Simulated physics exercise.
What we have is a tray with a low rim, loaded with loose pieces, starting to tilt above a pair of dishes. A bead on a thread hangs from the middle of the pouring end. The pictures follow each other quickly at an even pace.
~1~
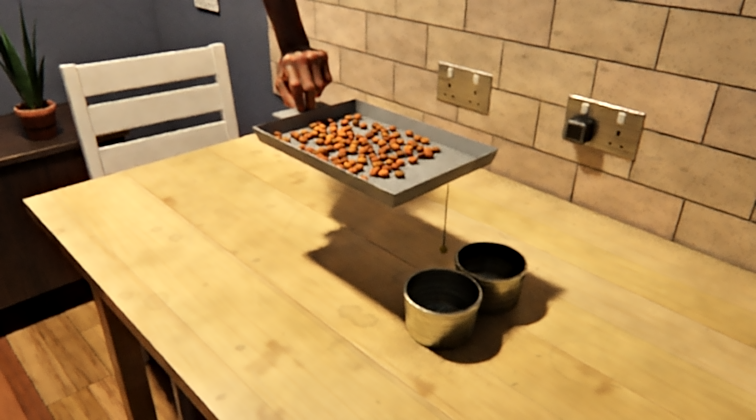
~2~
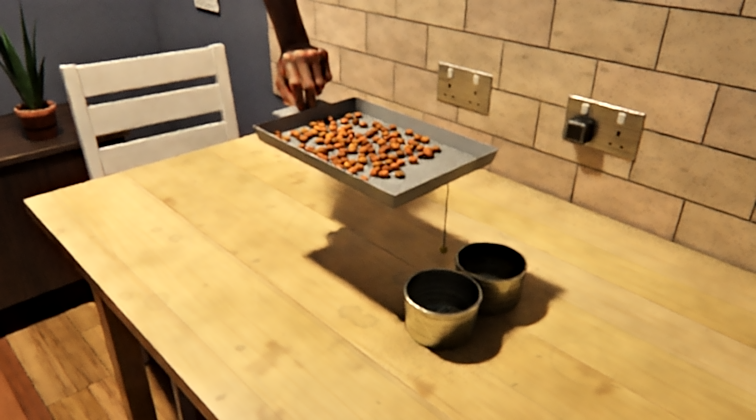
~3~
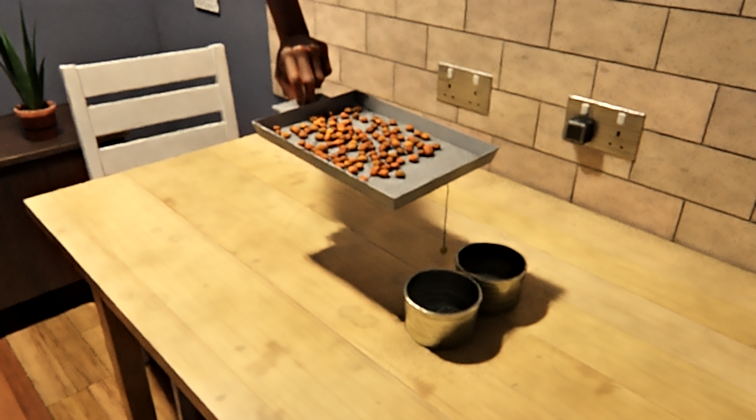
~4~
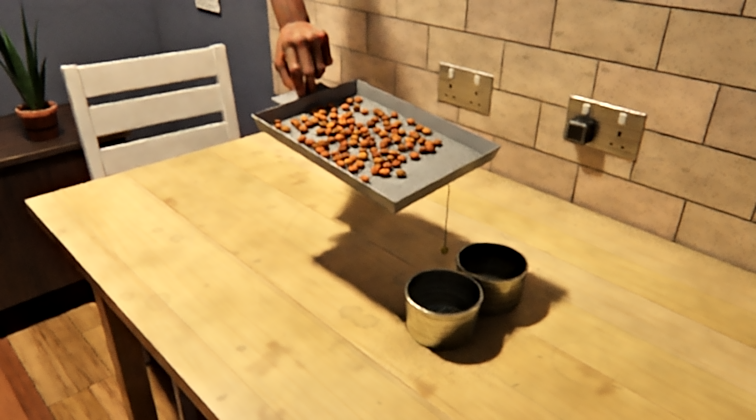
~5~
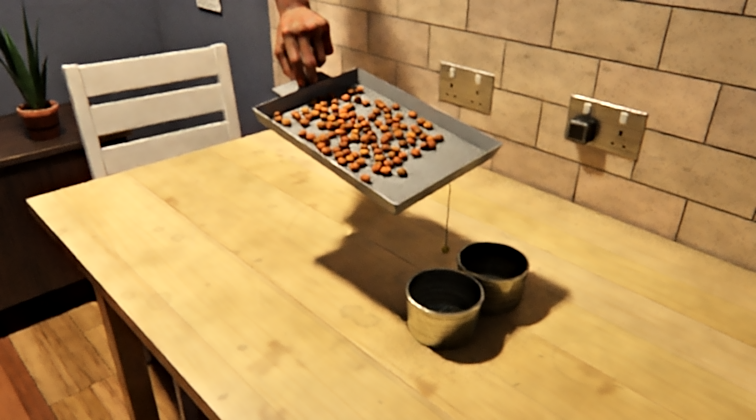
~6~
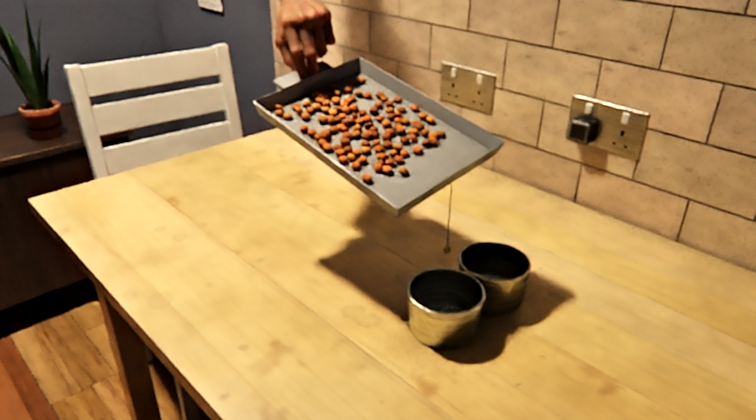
To begin with, a hand holds a grey, low-rimmed tray of small orange-brown pieces almost level above two round metal dishes on a wooden table. The hand then gradually raises the back of the tray, slanting it toward its front left corner, while the pieces stay scattered across it.
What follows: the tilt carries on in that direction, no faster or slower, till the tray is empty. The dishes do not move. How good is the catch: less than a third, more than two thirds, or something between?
In the dishes lies less than a third of it.
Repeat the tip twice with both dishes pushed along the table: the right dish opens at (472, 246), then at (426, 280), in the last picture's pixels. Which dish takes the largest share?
One: The left one. Two: Right.
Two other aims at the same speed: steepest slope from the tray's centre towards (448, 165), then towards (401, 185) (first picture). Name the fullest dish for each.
In turn: The dish on the right; the left-hand dish.
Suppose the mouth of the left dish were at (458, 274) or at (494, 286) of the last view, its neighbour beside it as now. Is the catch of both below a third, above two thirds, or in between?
In turn: Below one third; below one third.
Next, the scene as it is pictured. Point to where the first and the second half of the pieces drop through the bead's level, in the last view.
At about (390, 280), then at (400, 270).
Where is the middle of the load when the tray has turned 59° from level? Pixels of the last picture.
At about (392, 191).
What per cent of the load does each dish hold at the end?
Left dish near 20 in a hundred; right dish near 0.
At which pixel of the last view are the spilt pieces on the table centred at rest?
Roughly at (376, 324).
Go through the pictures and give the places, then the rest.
Corners of the pouring end (394, 191) and (493, 149), level; middle of the load (365, 145), bits of cat kibble; left dish (471, 323); right dish (518, 289); bead on its thread (443, 249), in the first picture.
Corners of the pouring end (394, 192) and (493, 149), level; middle of the load (365, 144), in the second picture.
Corners of the pouring end (394, 194) and (493, 147), tipped barely, lowest at the left corner; middle of the load (365, 141), in the third picture.
Corners of the pouring end (395, 198) and (495, 145), tipped a little, lowest at the left corner; middle of the load (366, 136), in the fourth picture.
Corners of the pouring end (396, 201) and (497, 143), tipped a little, lowest at the left corner; middle of the load (368, 130), in the fifth picture.
Corners of the pouring end (398, 204) and (499, 141), tipped clearly, lowest at the left corner; middle of the load (369, 125); left dish (474, 323); right dish (521, 290), in the sixth picture.
Just after the last frame, tray tipped steeply; almost all on the tray; just a few in the air.
A moment on, tray tipped right over; roughly a third on the tray; about a tenth in the left dish; roughly half outside both; about a tenth in the air.
Further on, tray tipped past a quarter turn; roughly a quarter in the left dish; the larger part outside both.
When it is over, tray tipped past a quarter turn; roughly a quarter in the left dish; not one in the right dish; the larger part outside both.
